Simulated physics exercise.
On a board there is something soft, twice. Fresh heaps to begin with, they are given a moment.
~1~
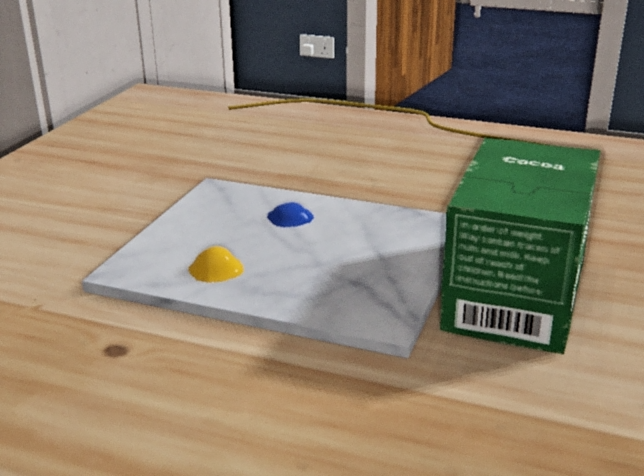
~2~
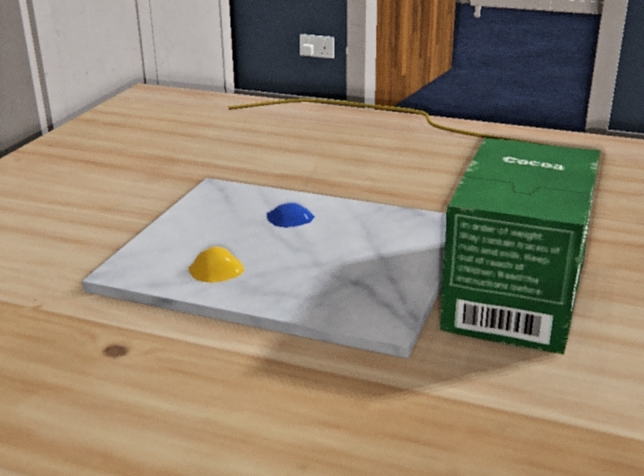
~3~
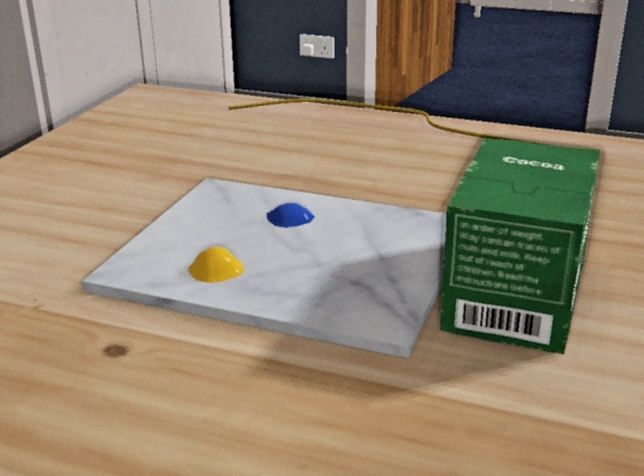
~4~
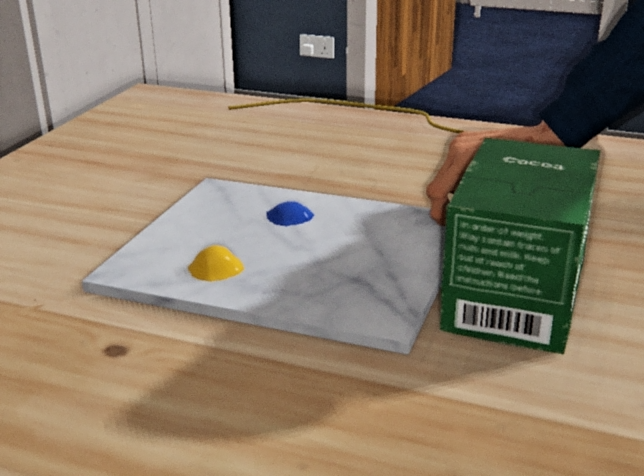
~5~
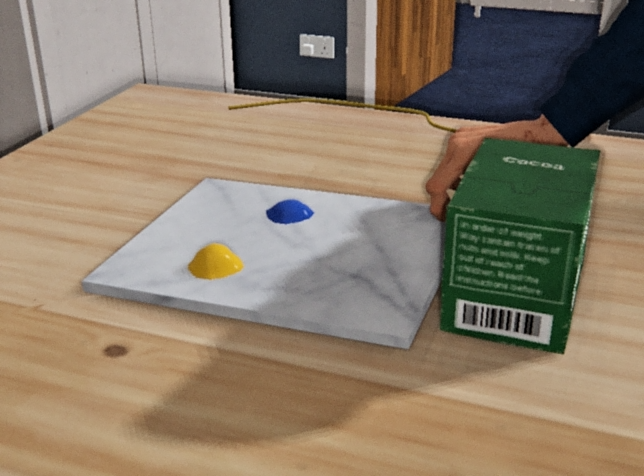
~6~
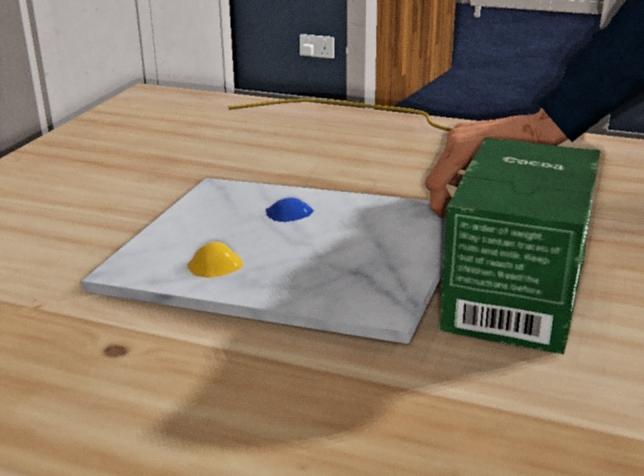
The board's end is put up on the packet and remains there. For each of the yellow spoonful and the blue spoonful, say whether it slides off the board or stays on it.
One by one: The yellow spoonful stays on the surface. The blue spoonful stays on the surface.
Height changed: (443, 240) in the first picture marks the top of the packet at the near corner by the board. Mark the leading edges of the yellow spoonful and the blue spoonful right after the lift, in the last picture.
The first one stops at (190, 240), and after it the second at (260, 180).
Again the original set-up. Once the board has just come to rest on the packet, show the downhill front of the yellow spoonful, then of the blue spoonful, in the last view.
Roughly (177, 228) and roughly (255, 171), in the order you asked.
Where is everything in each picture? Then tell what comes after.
In the first picture, the board lies flat; yellow spoonful (215, 259) a tall heap; blue spoonful (290, 210) a mound; packet (507, 282).
In the second picture, they settle; yellow spoonful (215, 259) a tall heap; blue spoonful (290, 210) a mound.
In the third picture, at rest; yellow spoonful (215, 259) a tall heap; blue spoonful (290, 210) a mound.
In the fourth picture, a hand takes the end; yellow spoonful (215, 257) a tall heap; blue spoonful (290, 209) a mound.
In the fifth picture, the end is rising; yellow spoonful (214, 255) a tall heap; blue spoonful (290, 207) a mound.
In the sixth picture, the board slopes by about 3°; yellow spoonful (214, 254) a tall heap; blue spoonful (289, 205) a mound; packet (507, 282).
Shortly, slope about 25°; the yellow spoonful has not moved; the blue spoonful has not moved.
Then, the yellow spoonful has not moved; the blue spoonful has not moved.
At the finish, slope about 25°; the yellow spoonful has not moved; the blue spoonful has not moved.
